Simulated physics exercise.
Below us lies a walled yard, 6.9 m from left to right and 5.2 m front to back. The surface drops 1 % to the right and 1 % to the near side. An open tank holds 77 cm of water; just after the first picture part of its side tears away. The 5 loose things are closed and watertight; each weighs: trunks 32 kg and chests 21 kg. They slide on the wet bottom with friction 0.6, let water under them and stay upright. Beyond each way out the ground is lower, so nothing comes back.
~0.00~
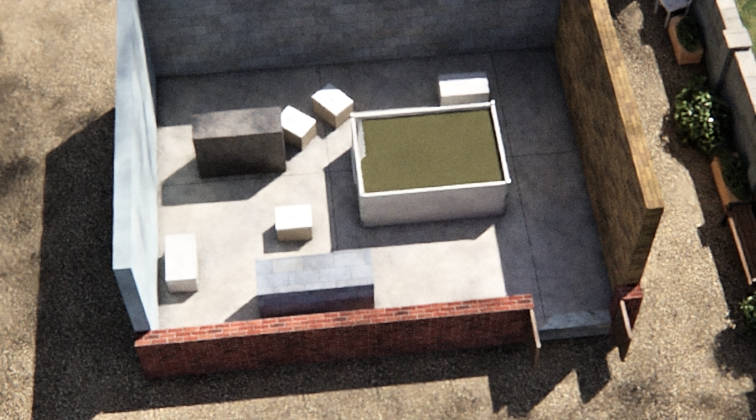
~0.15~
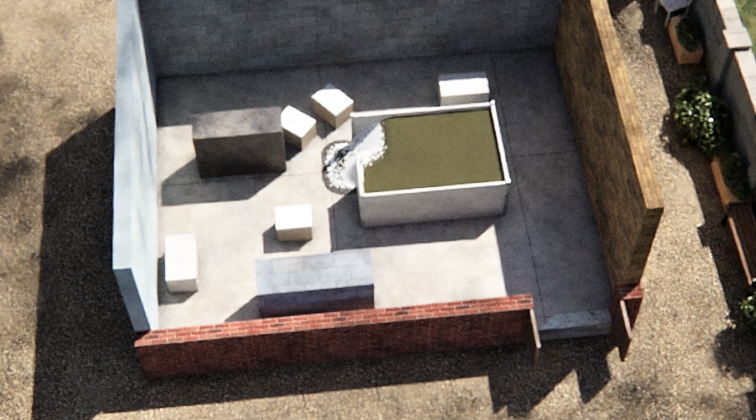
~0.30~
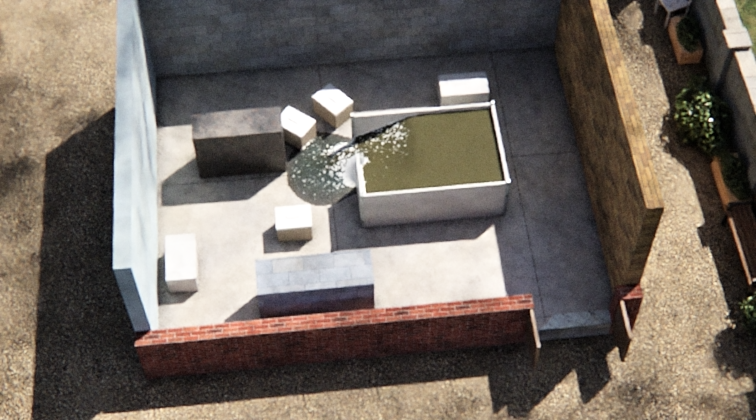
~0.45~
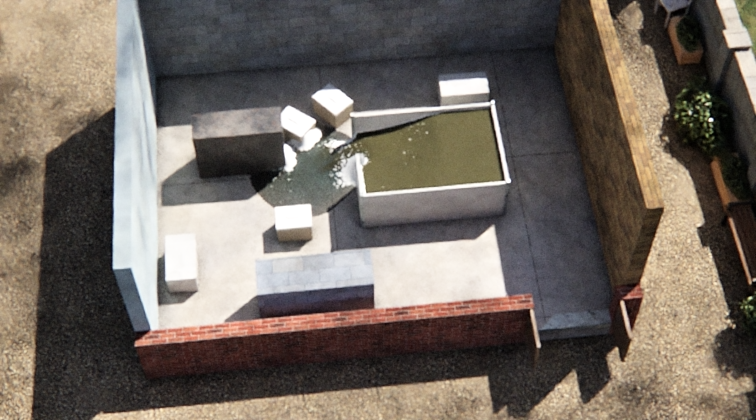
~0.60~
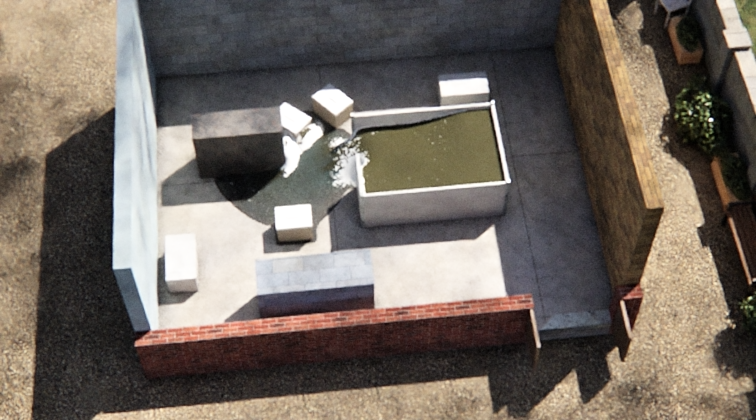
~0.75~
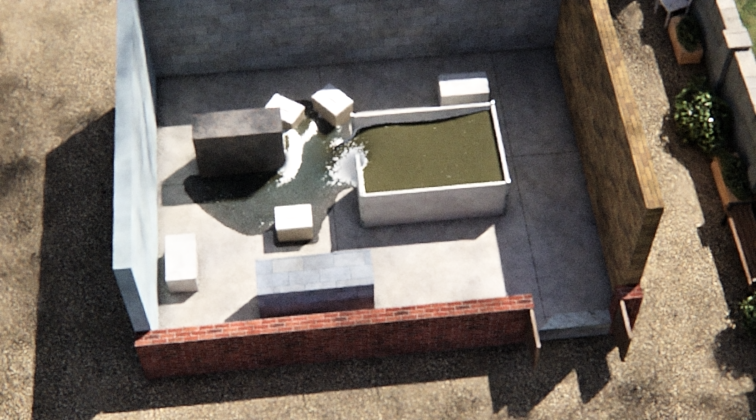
In a walled yard, water bursts from a tank's left side and nudges a white block.
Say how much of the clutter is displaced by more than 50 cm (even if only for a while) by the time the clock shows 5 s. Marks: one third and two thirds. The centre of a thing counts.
That comes to one to two thirds.
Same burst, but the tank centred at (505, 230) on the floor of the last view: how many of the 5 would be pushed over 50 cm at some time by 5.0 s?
Then 3.
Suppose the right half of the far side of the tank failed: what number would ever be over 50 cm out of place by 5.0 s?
Then 1.
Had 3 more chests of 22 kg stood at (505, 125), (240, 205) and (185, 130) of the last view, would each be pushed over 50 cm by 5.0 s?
In turn: Short of it, past it, over.
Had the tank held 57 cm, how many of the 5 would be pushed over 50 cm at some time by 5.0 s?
In that case 2 of them.
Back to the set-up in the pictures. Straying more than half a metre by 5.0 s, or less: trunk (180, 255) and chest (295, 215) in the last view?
In turn: Over, under.
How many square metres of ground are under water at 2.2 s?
About 16 m2.
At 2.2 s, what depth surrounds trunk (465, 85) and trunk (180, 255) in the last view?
Roughly 0 and 14 cm.
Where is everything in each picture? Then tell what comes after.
In the first frame, a chest at (295, 121), on the bottom; a trunk at (180, 256) rests on the ground; water covers 3.3 m2; 0 of 5 have shifted.
In the second frame, a chest at (295, 121) rests on the ground; a trunk at (180, 256), on the bottom; 3.8 m2 under water; 0 of 5 have shifted.
In the third frame, a chest at (295, 121), on the bottom; a trunk at (180, 256), on the bottom; 4.5 m2 under water; 0 of 5 have shifted.
In the fourth frame, a chest at (295, 121), on the bottom; a trunk at (180, 256) rests on the ground; 5.3 m2 under water; 0 of 5 have shifted.
In the fifth frame, a chest at (290, 118) rests on the ground, 10 cm from its start; a trunk at (180, 256) rests on the ground; 6.1 m2 under water; 1 of 5 have shifted.
In the sixth frame, a chest at (283, 108) rests on the ground, 32 cm from its start; a trunk at (180, 256), on the bottom; 7.0 m2 under water; 1 of 5 have shifted.
After 1.1 s 1 of 5 are over 50 cm from their spots; 0 afloat.
After 2.2 s 1 of 5 are over 50 cm from their spots; 1 afloat.
After 3.5 s 2 of 5 are over 50 cm from their spots; 2 afloat.
After 5.0 s 2 of 5 are over 50 cm from their spots, and 2 have been at some point; 1 afloat.
